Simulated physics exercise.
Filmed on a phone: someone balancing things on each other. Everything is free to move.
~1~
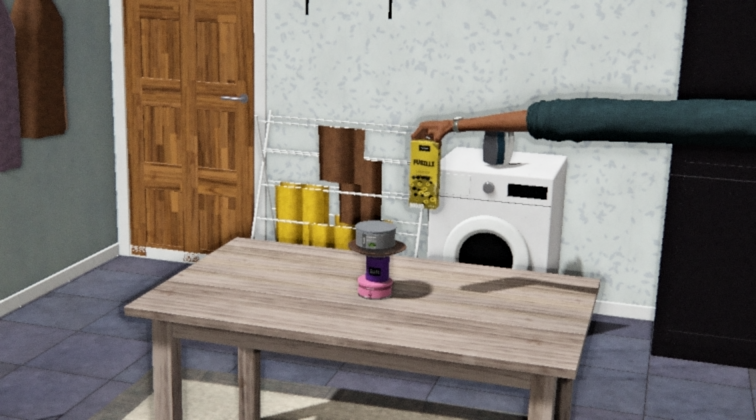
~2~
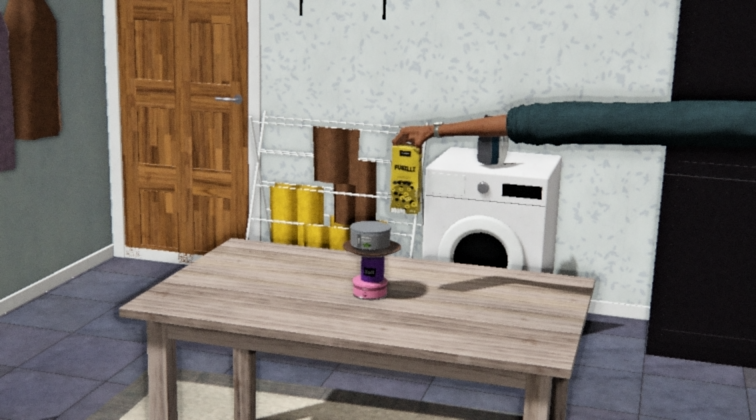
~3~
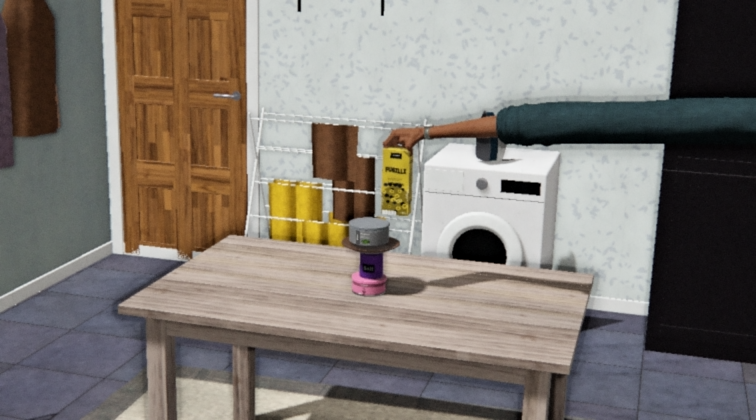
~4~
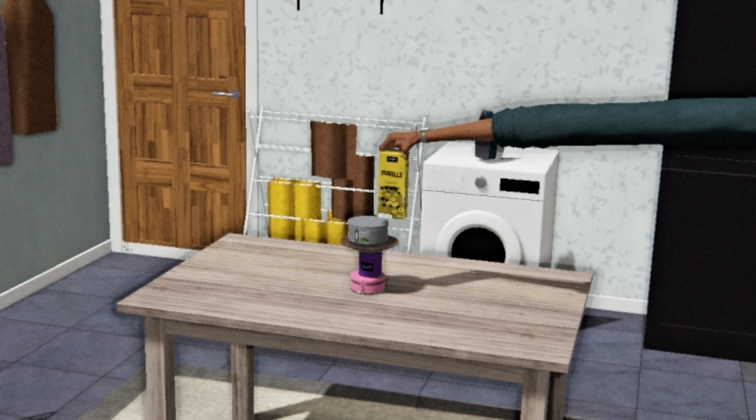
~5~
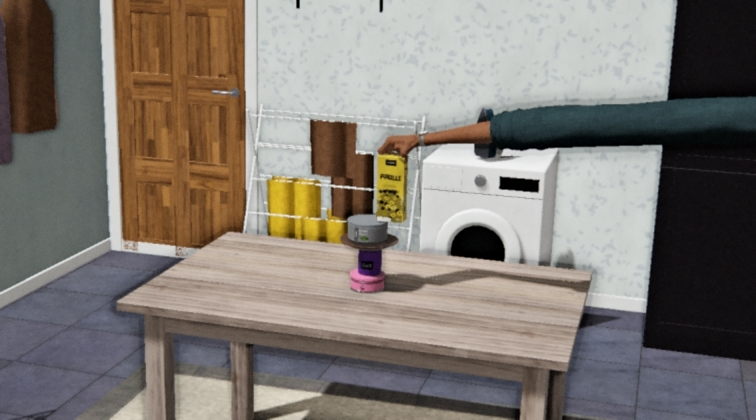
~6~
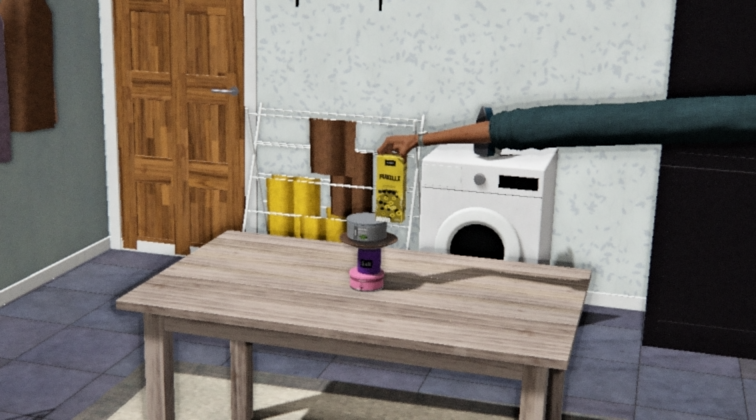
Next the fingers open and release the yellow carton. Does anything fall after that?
Here the pile comes apart.
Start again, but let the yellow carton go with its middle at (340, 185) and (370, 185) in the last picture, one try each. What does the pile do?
First try: It comes apart; second try: It stays up.
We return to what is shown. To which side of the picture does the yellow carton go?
It goes to the right.
Then, 0.50 s on from there, yellow carton now fallen.
Then, 0.80 s on from there, things are still on the move.
In the end, fallen, yellow carton; the other 4 unmoved. At the end, from the last picture's camera, yellow carton near (448, 271). The pile gives way.
